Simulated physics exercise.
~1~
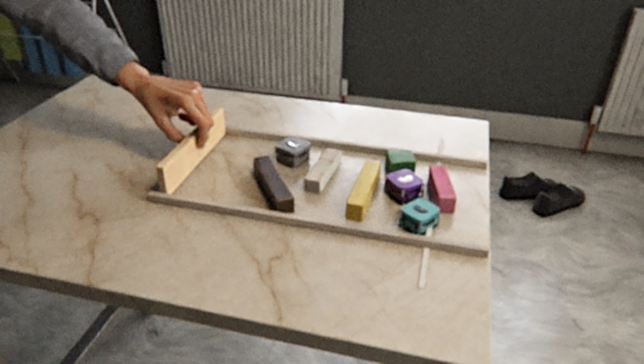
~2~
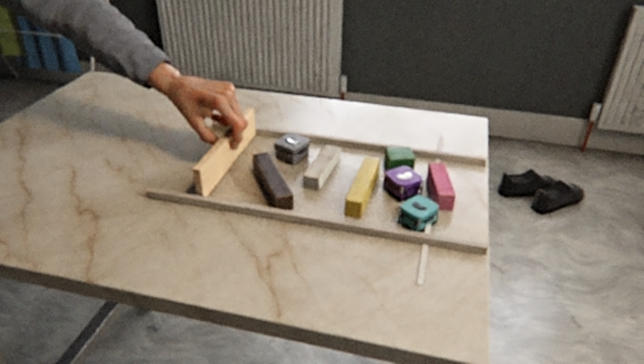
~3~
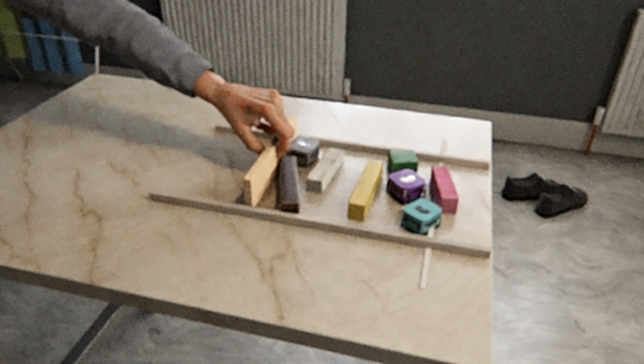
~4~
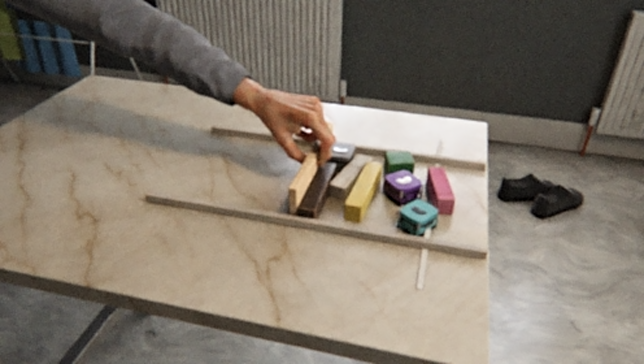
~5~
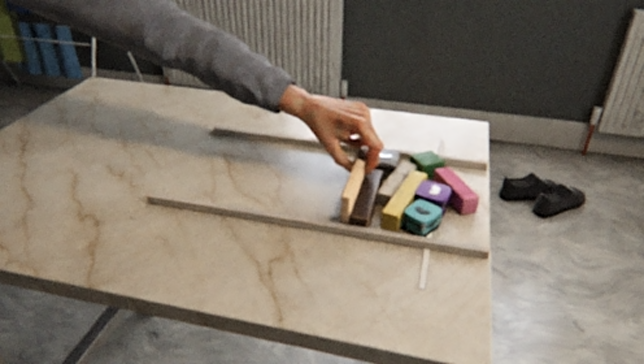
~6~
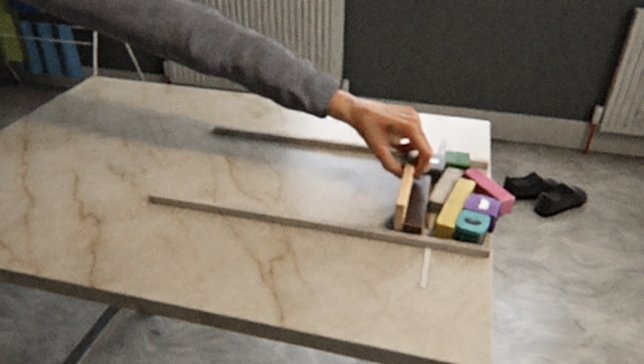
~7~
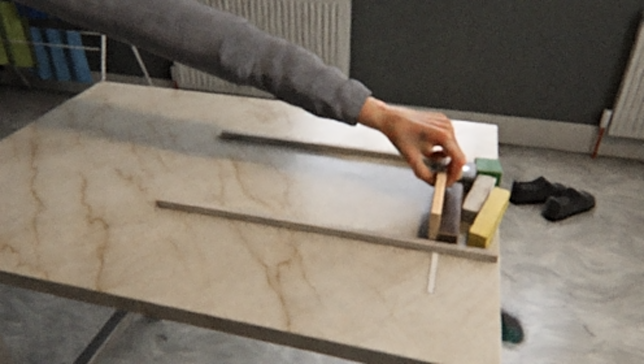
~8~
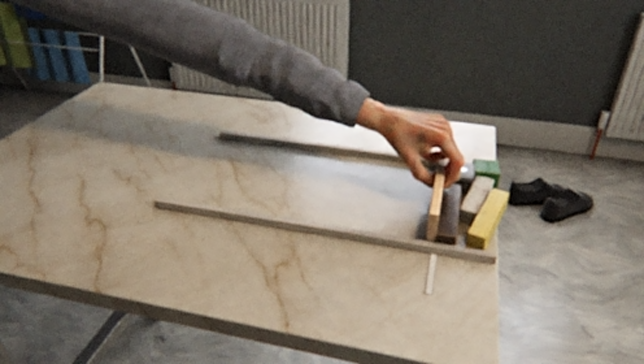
At the start, a hand holds a wooden board upright on a marble-patterned table, left of a scattering of coloured blocks and small cases between two rails. The hand slides the board right until it meets the black bar and pushes it along. The pieces bunch together, and the purple case and pink stick shift toward the table's end, followed by the turquoise case. As the push continues, these three go over the edge, the turquoise case showing briefly below the tabletop. The board stops near the tape mark, with the black, pale and yellow bars and the green piece still crowded at the rim.
